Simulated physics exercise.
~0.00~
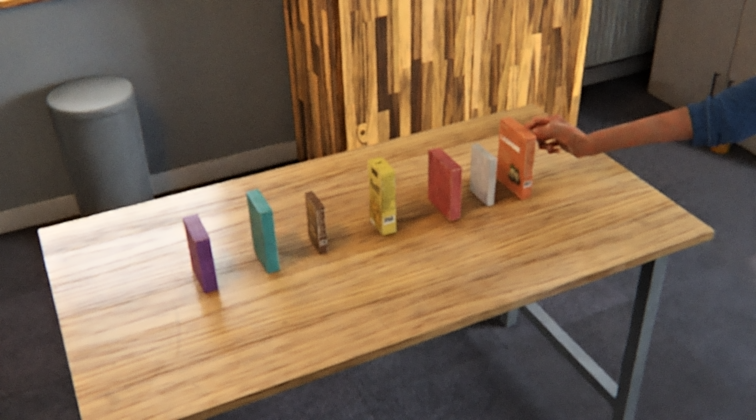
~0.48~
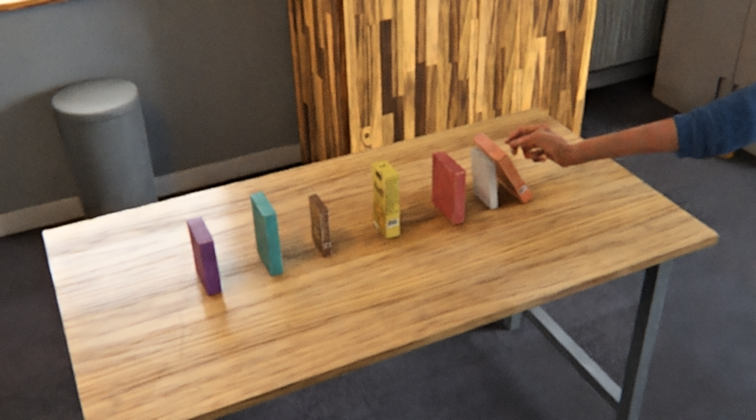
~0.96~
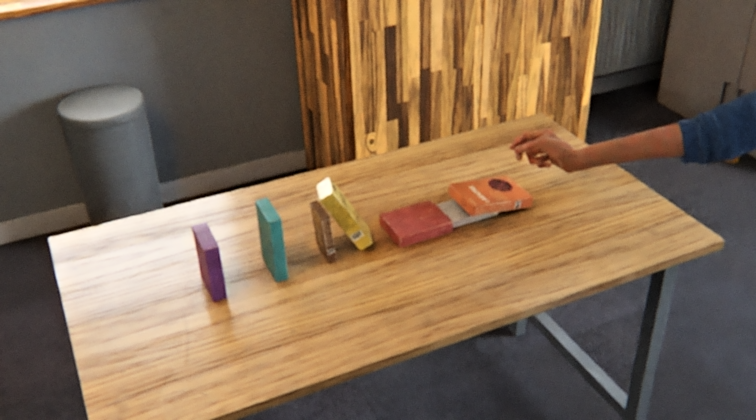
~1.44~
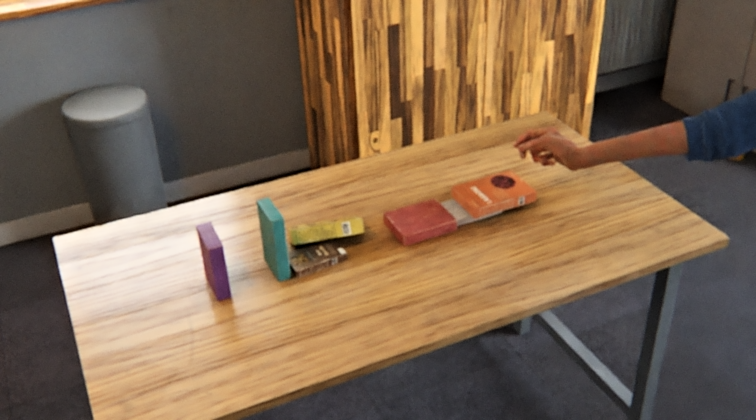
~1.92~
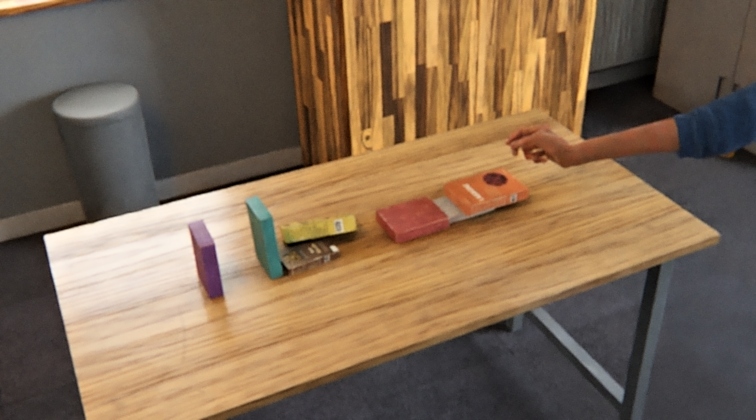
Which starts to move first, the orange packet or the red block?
The orange packet starts to move first, leaning over to the left while the red block is still standing upright in its place.
